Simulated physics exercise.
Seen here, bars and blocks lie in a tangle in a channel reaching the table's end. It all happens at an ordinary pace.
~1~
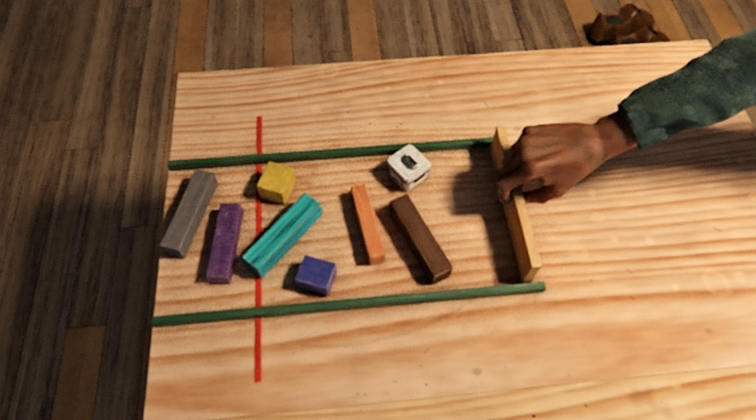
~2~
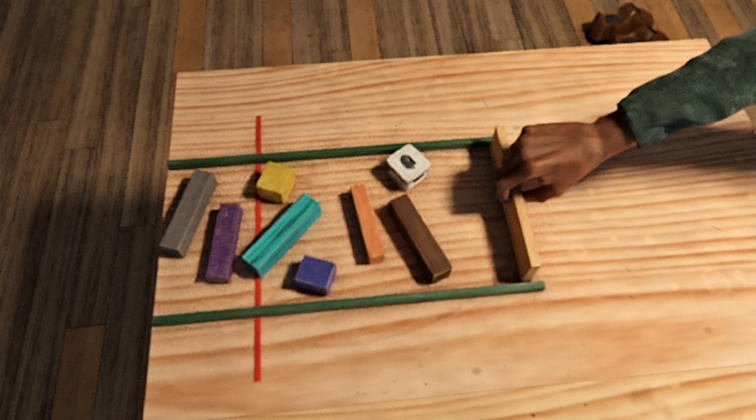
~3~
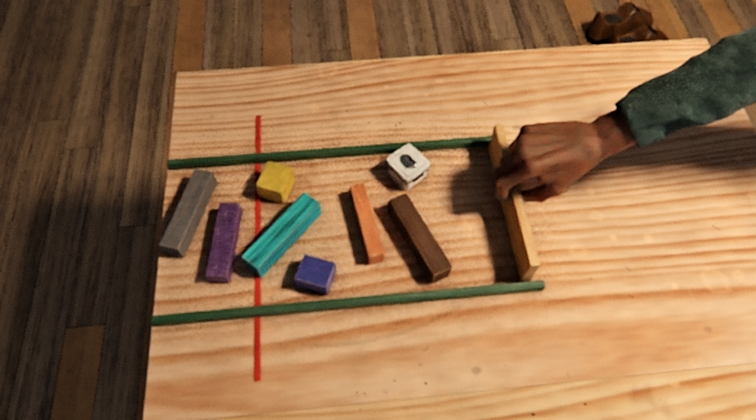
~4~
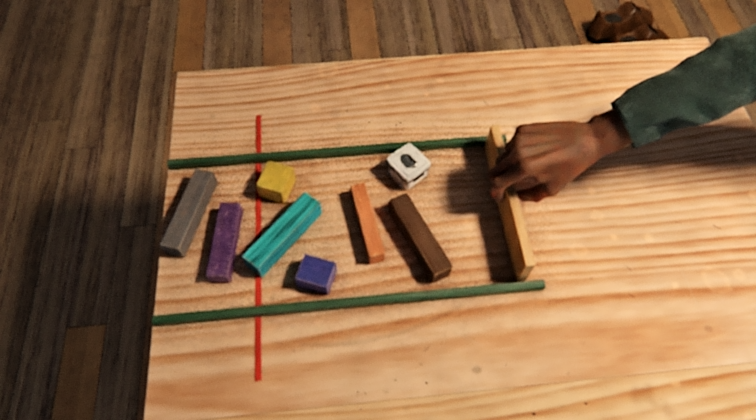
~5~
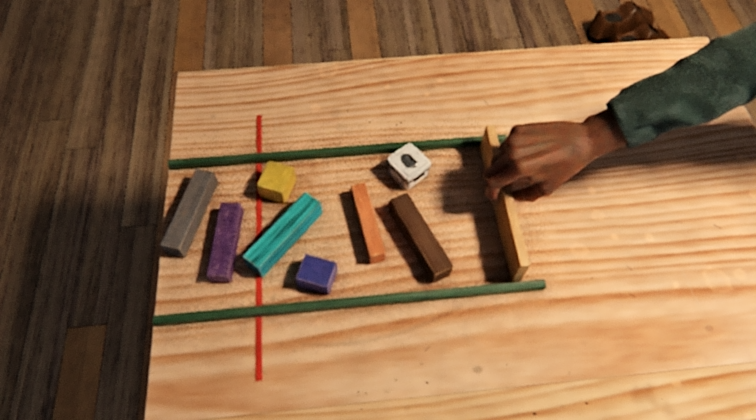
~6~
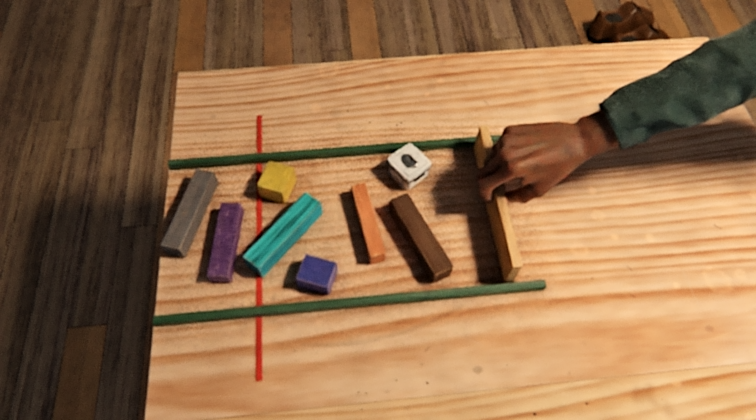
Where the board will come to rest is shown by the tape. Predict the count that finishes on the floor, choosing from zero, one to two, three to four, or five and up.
The count on the floor is zero.
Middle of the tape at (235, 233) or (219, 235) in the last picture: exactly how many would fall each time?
The first try gives 2 and the second gives 2.
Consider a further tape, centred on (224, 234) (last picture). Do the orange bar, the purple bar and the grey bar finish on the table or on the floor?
The orange bar holds on; the purple bar goes over; the grey bar tumbles off.
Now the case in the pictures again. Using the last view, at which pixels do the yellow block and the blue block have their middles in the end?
The yellow block at (207, 190), the blue block at (218, 290).
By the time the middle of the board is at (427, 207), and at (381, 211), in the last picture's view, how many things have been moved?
2 by the first point, 3 by the second.
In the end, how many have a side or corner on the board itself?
At rest, 2 are in contact.
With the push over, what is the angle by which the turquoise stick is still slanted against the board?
Angle: Roughly 15 degrees.
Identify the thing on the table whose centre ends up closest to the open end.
Grey bar.
A little later, none off yet; grey bar at rest near (191, 212); purple bar at rest near (226, 242); yellow block at rest near (277, 183).
Next, none off yet; grey bar at rest near (191, 212); purple bar shifted a little near (213, 242); yellow block shifted about its own width near (237, 185).
When it is over, the number that fall off is zero.
